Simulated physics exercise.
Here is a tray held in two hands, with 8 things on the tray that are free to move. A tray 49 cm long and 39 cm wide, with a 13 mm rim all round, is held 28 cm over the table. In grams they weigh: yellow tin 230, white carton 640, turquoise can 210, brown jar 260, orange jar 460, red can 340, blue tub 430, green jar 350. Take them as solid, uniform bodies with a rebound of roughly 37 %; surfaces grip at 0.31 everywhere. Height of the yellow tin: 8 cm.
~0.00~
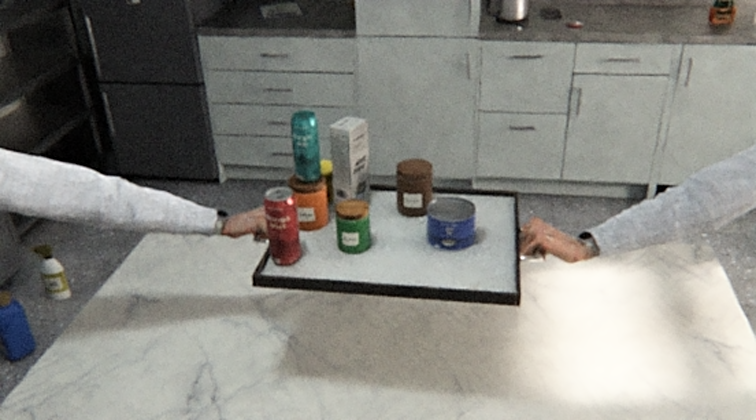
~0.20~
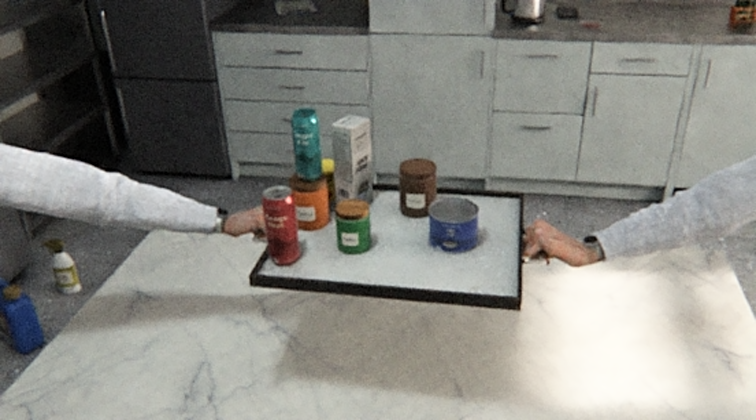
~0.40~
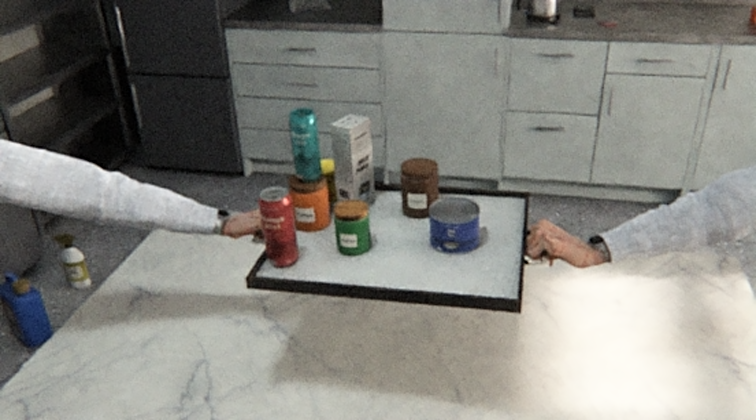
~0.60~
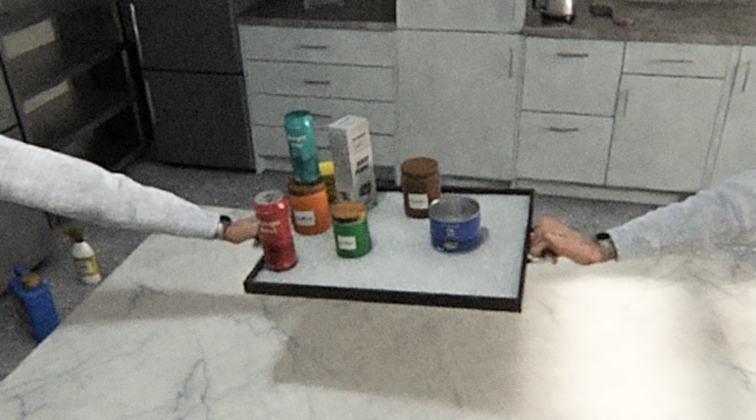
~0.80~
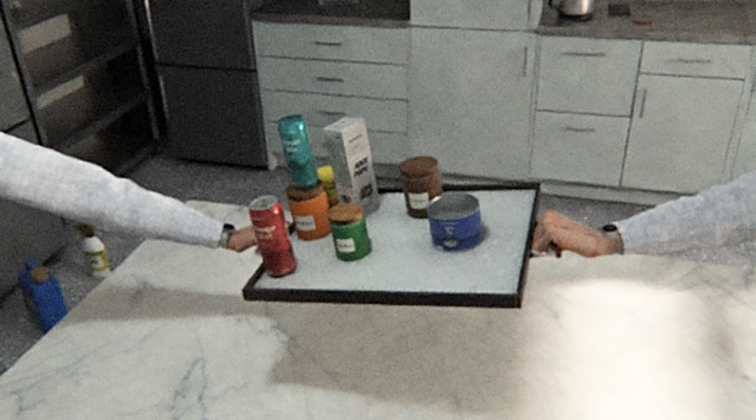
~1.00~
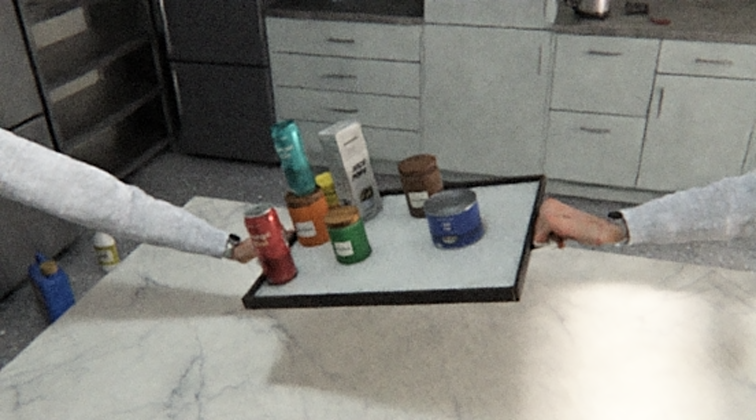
In a kitchen with pale cabinets and a dark fridge, seen from across a marble table, two hands hold a black-rimmed tray. A red can, green jar and orange jar stand at left and centre, before a turquoise can, yellow tin and white carton, with a brown jar and blue tub rightward. The tray, level at first, tilts left edge down, the taller items lean left, and the view drifts leftward.
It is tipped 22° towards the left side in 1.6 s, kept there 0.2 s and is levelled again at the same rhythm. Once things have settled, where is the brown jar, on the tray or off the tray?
The brown jar stays on the tray.
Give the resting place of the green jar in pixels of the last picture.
Near (287, 220).
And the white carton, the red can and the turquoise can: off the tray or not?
The white carton finishes off the tray; the red can is still on the tray; the turquoise can ends off the tray.
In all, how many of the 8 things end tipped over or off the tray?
In all, 2.
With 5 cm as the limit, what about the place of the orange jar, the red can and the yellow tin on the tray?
The orange jar stays put; the red can keeps its place; the yellow tin holds its spot.
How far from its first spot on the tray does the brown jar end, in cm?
About 8 cm.
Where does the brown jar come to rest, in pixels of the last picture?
At about (389, 184).
After 1.70 s, tilt 22°, left edge down; turquoise can now off the tray; brown jar slid 4 cm near (401, 190); white carton tipped 59° from how it sat.
After 2.20 s, tilt 20°, left edge down; brown jar slid 7 cm near (387, 193); white carton tipped 61° from how it sat; blue tub slid 24 cm.
After 3.00 s, tilt 4°, left edge down; white carton now off the tray; brown jar slid 8 cm near (388, 186); blue tub slid 25 cm.
At rest (4.0 s), off the tray, white carton and turquoise can; not toppled but over 5 cm from the start, brown jar, blue tub and green jar; the other 3 in place, give or take 5 cm. Seen from the same camera at the end, brown jar near (390, 184).
